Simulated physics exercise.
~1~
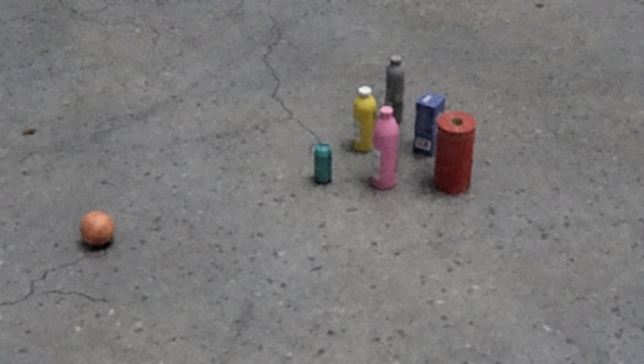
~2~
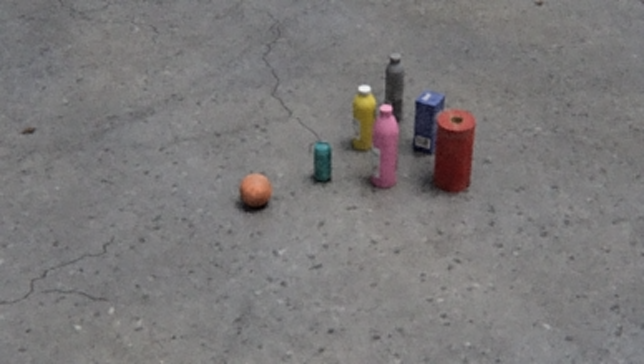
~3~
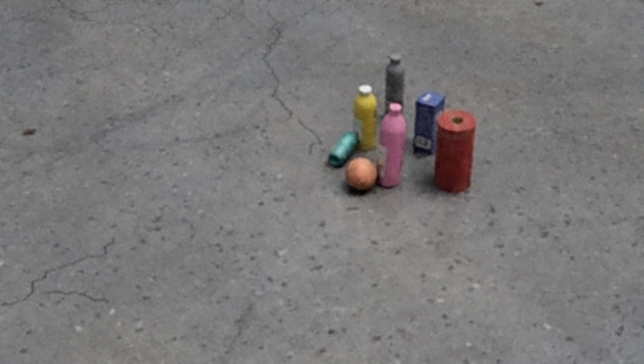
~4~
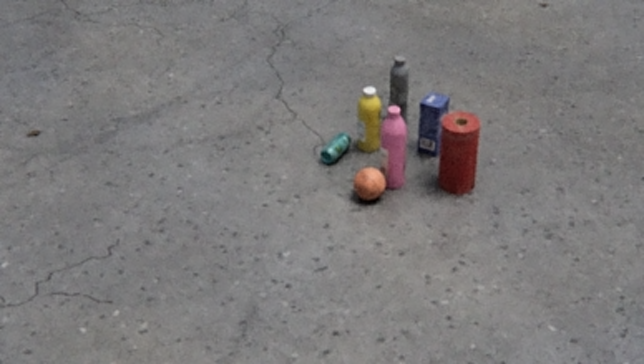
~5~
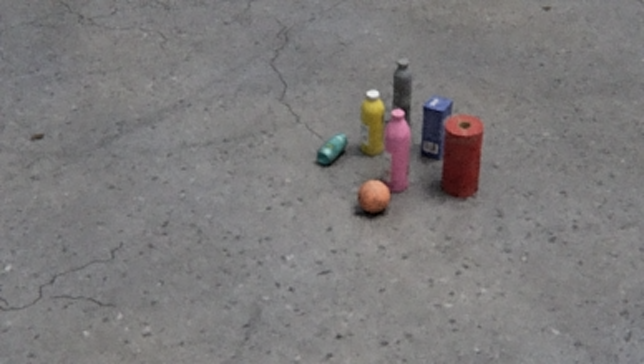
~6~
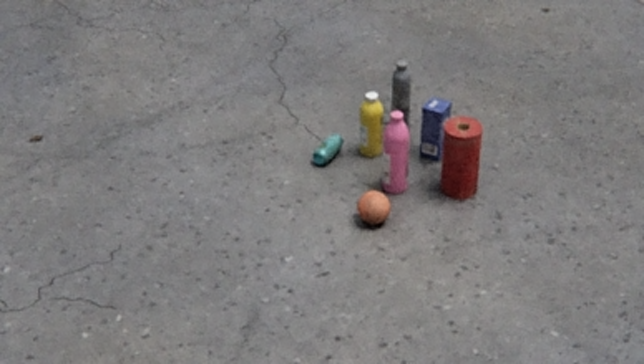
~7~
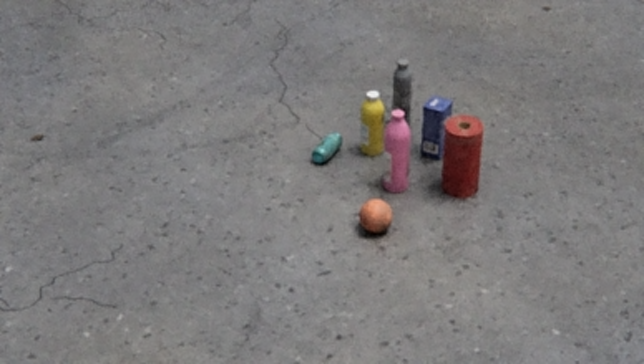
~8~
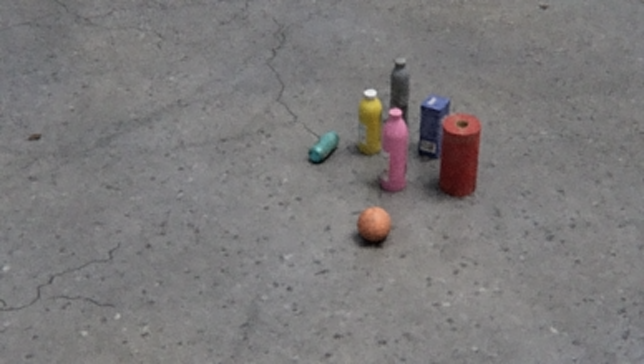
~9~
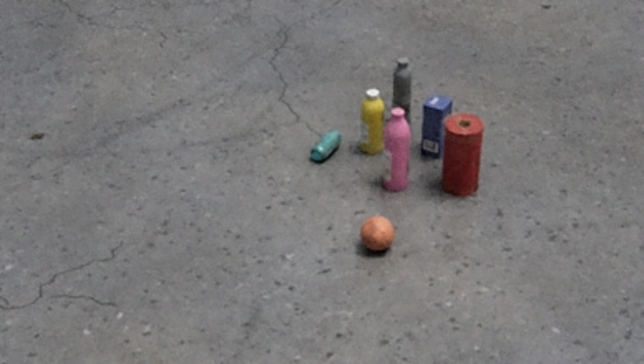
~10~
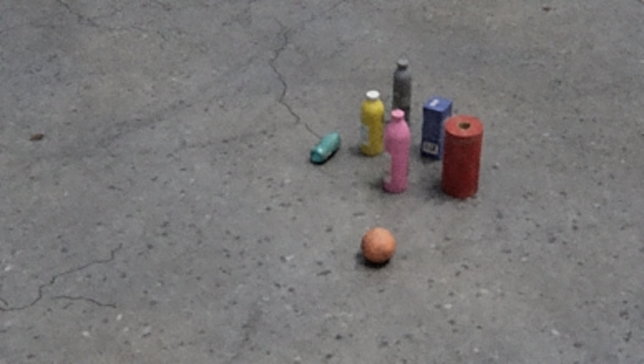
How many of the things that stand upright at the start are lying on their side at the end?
Just one of them is lying on its side at the end, the turquoise can.
The clip opens on a cracked grey floor, with an orange ball at the left and a group of upright bottles, a turquoise can, a blue carton and a red roll further right. The ball rolls right and knocks the turquoise can onto its side. It carries on to the pink bottle, which shifts only slightly and stays standing. The fallen can moves back a little to the left, while the ball drifts slowly towards the viewer. At the end, the ball is in front of the group, the can lies on its side, and the other things still stand.
